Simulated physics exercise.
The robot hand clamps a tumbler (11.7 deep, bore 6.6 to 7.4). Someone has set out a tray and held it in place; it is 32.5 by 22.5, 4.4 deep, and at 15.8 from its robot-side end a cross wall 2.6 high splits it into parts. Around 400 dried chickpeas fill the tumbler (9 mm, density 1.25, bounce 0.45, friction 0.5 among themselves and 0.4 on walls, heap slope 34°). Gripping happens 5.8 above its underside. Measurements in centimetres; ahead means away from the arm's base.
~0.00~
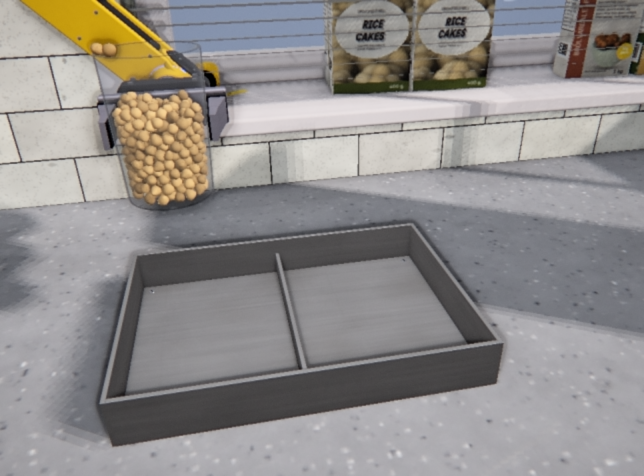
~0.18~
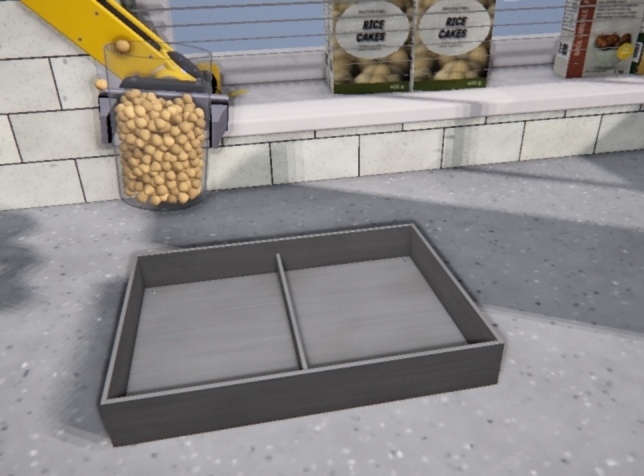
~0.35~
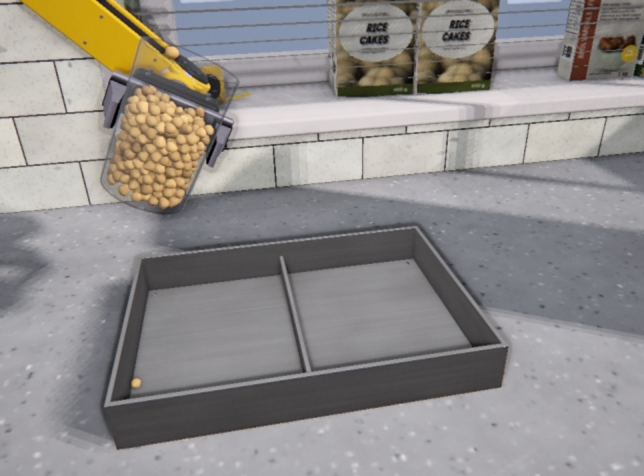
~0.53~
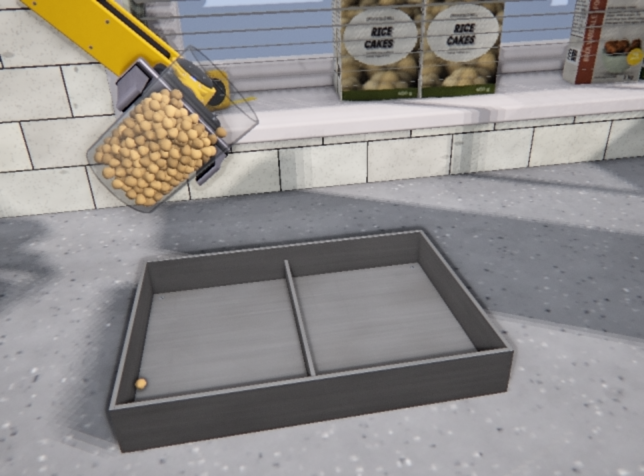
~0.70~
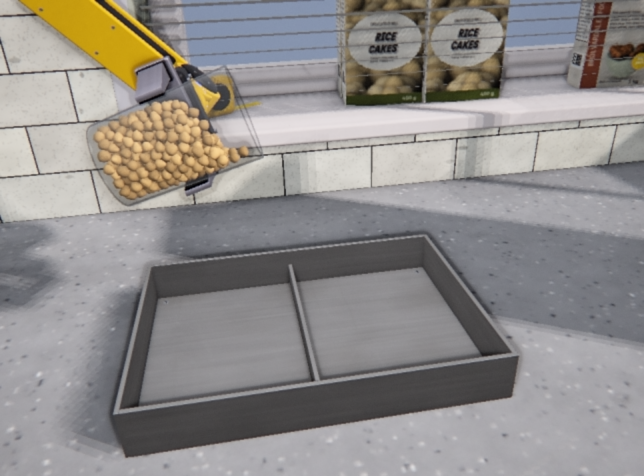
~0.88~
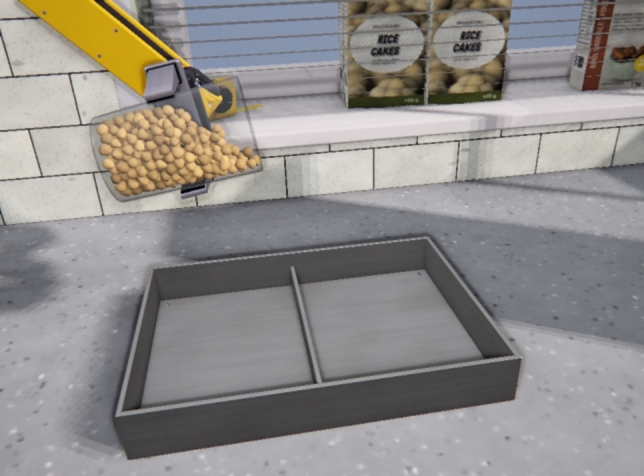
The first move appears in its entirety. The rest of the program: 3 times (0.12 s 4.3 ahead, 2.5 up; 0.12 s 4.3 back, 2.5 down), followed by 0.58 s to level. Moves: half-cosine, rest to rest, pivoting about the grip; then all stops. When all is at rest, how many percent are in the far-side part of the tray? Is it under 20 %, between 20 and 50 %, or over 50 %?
It is over 50 %.
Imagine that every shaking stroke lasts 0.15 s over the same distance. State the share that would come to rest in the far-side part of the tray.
60 %.
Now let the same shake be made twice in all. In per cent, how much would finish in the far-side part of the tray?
About 70 per cent, then.
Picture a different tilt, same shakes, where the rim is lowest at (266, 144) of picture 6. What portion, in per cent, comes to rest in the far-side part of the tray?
About 40 percent.
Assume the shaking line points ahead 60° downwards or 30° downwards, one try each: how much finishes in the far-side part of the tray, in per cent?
You'd get some 15 per cent with the first setting and some 30 per cent with the second.
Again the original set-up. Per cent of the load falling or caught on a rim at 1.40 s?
About 17 per cent.
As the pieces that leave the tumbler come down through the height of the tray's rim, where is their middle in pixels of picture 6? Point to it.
Estimated centre near (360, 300) in pixels.
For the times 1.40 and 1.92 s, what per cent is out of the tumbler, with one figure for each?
First it's 75 percent, and after that 80 percent.
After 1.40 s, tilted 80° forward, highest piece 22 above the table; 216 in the far-side part, 107 in the tumbler, 7 in the robot-side part, 69 in flight or on a rim.
After 1.92 s, tilted 34° forward, highest piece 25 above the table; 298 in the far-side part, 75 in the tumbler, 24 in the robot-side part, 2 on the table or floor.
After 2.38 s, level, highest piece 21 above the table; 298 in the far-side part, 75 in the tumbler, 24 in the robot-side part, 2 on the table or floor.
After 3.43 s, level, highest piece 21 above the table; 298 in the far-side part, 75 in the tumbler, 24 in the robot-side part, 2 on the table or floor.
At rest, 298 in the far-side part, 75 in the tumbler, 24 in the robot-side part, 2 on the table or floor. That is 75 % in the far-side part of the tray.
